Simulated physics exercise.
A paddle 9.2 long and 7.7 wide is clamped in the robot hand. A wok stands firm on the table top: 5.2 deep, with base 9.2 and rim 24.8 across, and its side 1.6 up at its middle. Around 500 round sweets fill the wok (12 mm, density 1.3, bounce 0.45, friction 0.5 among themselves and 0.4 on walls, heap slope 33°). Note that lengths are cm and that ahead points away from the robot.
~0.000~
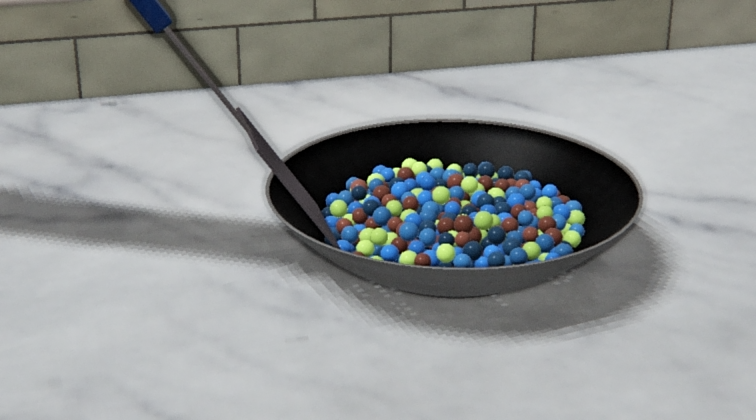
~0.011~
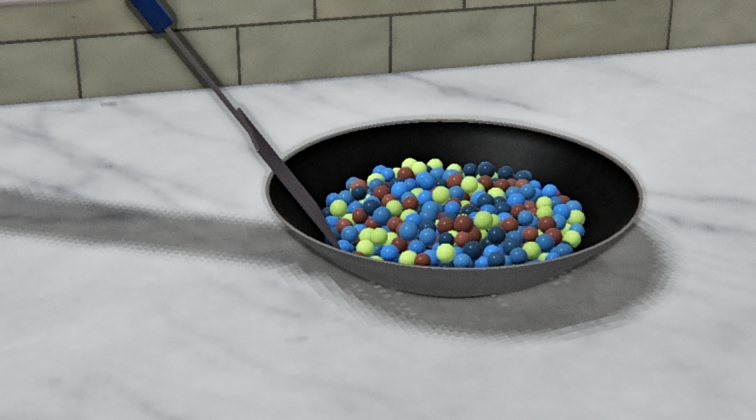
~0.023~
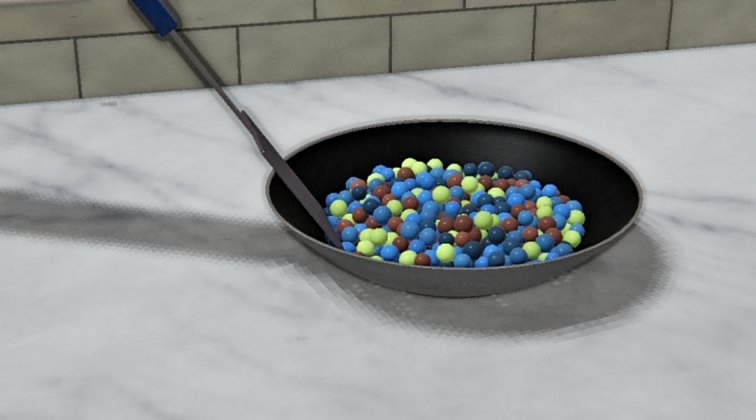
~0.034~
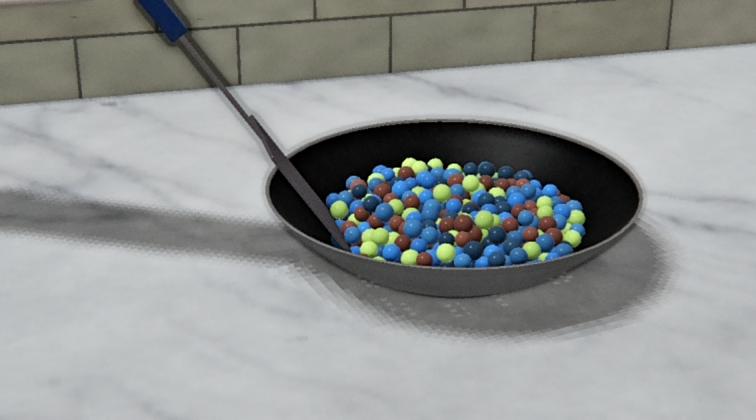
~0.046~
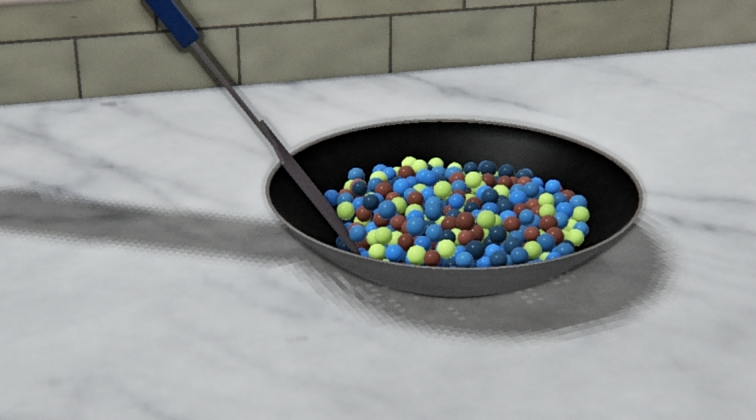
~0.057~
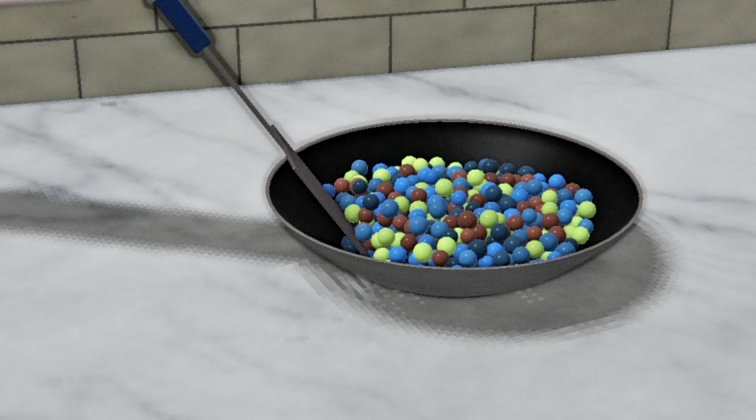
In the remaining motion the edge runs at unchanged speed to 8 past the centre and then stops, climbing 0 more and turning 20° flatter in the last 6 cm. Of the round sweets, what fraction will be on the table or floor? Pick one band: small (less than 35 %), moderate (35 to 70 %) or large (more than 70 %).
Small.
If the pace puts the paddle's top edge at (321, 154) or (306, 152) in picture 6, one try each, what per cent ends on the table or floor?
Respectively, some 50 and 40 per cent.
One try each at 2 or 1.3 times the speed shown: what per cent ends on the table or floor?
Estimates in order: 45 per cent, 35 per cent.
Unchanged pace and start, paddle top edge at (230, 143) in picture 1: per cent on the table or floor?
I'd estimate around 25 per cent.
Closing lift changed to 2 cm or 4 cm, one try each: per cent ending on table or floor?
It comes to around 35 per cent on the first try and around 35 per cent on the second.
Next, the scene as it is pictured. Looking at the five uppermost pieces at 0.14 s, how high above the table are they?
They are some 6 cm up.
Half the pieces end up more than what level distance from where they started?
Some 9 centimetres.
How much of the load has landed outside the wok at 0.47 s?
Roughly 25 per cent.
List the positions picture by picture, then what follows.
In the first frame, the paddle top edge at (247, 128), sloping 56°; upper third of the load around (446, 209), from x 330 to 575, top at y 165; 496 in the wok.
In the second frame, the paddle top edge at (247, 128), sloping 56°; upper third of the load around (446, 209), from x 330 to 575, top at y 165.
In the third frame, the paddle top edge at (252, 131), sloping 56°; upper third of the load around (447, 209), from x 330 to 575, top at y 165.
In the fourth frame, the paddle top edge at (261, 135), sloping 56°; upper third of the load around (447, 208), from x 335 to 575, top at y 165.
In the fifth frame, the paddle top edge at (272, 141), sloping 56°; upper third of the load around (450, 205), from x 330 to 580, top at y 165.
In the sixth frame, the paddle top edge at (282, 145), sloping 56°; upper third of the load around (457, 202), from x 325 to 585, top at y 165; 496 in the wok.
After 0.14 s, sloping 56°, highest piece 7 above the table; 496 in the wok.
After 0.23 s, sloping 49°, highest piece 8 above the table; 476 in the wok, 20 on the blade or in flight.
After 0.47 s, sloping 36°, highest piece 7 above the table; 368 in the wok, 123 on the table or floor, 5 on the blade or in flight.
After 1.52 s, sloping 36°, highest piece 7 above the table; 366 in the wok, 130 on the table or floor.
In the end, 366 in the wok, 130 on the table or floor. That is 26 % on the table or floor.
